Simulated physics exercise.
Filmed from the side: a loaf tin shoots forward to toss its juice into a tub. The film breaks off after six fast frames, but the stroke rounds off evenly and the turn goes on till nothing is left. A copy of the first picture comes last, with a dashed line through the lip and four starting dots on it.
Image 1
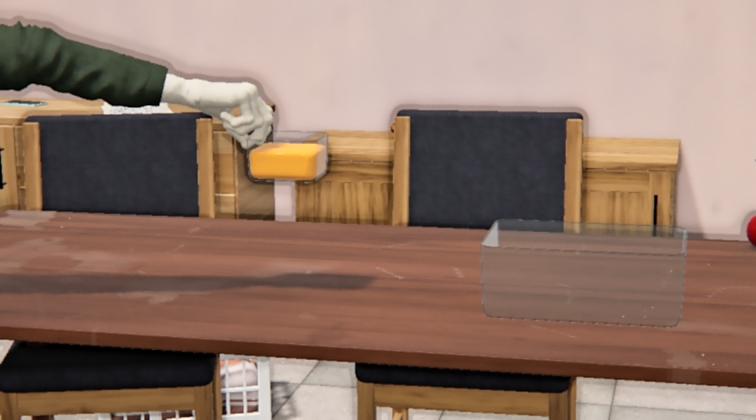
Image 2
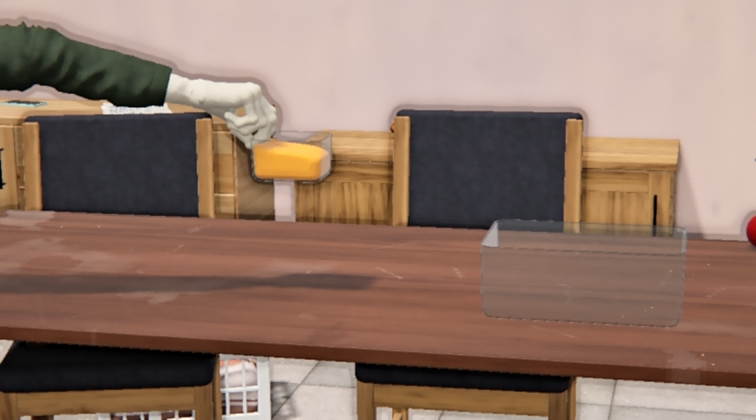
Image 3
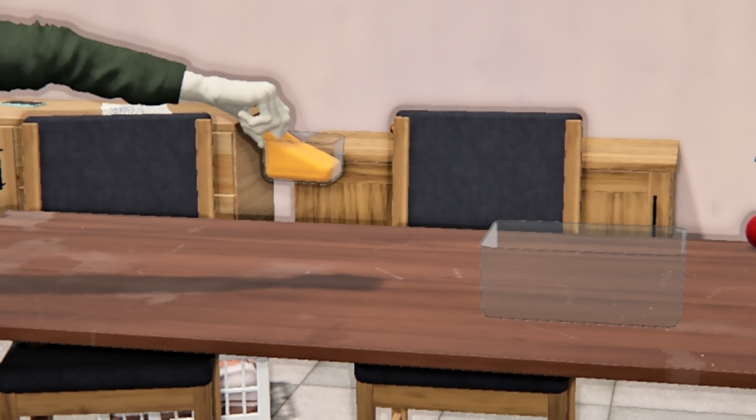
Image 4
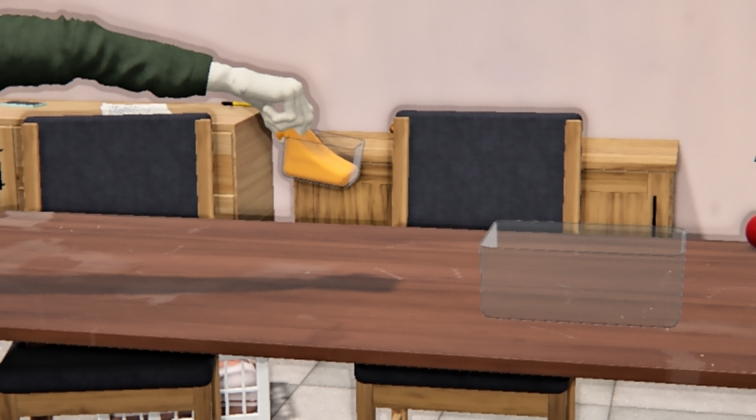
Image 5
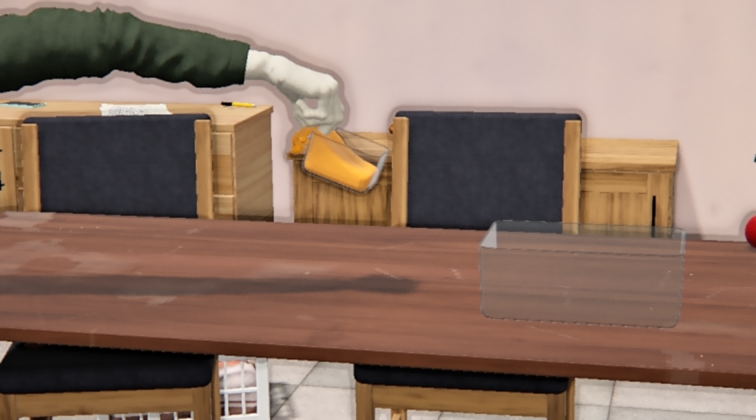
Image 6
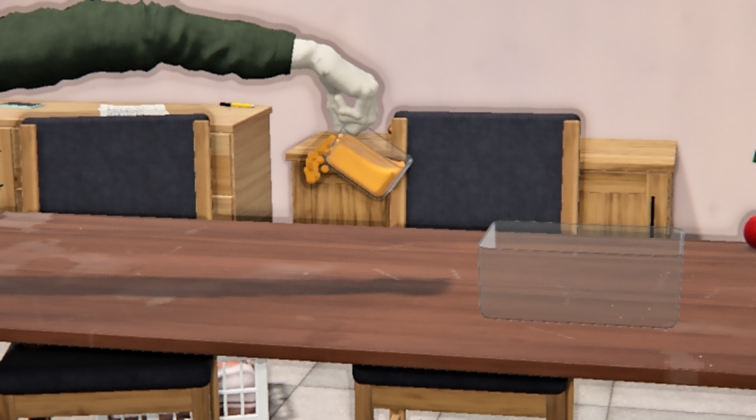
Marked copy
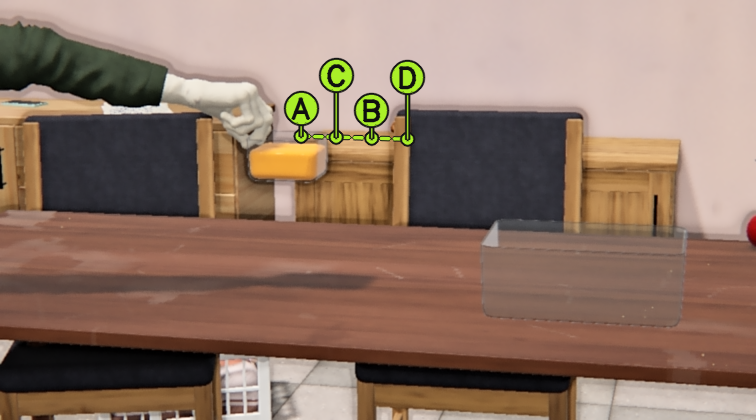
The video shows a gloved hand in a green sleeve moving a clear container of orange juice rightward above a wooden table toward a transparent tub, tilting it as juice slops over its left, trailing rim.
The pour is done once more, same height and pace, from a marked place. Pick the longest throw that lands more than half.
The answer is place A.
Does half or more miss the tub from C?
No.
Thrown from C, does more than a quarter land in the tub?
Yes, clearly.
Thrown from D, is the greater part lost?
No.
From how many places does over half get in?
All of them.
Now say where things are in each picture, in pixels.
Upright, lip at (321, 136); tub from (483, 316) to (680, 327); nothing has left yet, in the first picture.
Upright, lip at (325, 137); nothing has left yet, in the second picture.
Tipped about 2°, lip at (338, 139); juice is over the rim, down to (276, 135), in the third picture.
Tipped about 9°, lip at (359, 144); juice is over the rim, down to (285, 136), in the fourth picture.
Tipped about 20°, lip at (383, 152); juice is over the rim, down to (298, 151), in the fifth picture.
Tipped about 33°, lip at (407, 163); juice is over the rim, down to (313, 180), in the sixth picture.
On the marked copy, A at (301, 136); B at (371, 138); C at (336, 137); D at (407, 139).
If A is chosen, about 63 % lands in the tub, 31 % falls short and 6 % goes beside or beyond.
If B is chosen, about 84 % lands in the tub, 10 % falls short and 6 % goes beside or beyond.
If C is chosen, about 74 % lands in the tub, 17 % falls short and 9 % goes beside or beyond.
If D is chosen, about 89 % lands in the tub, 7 % falls short and 4 % goes beside or beyond.
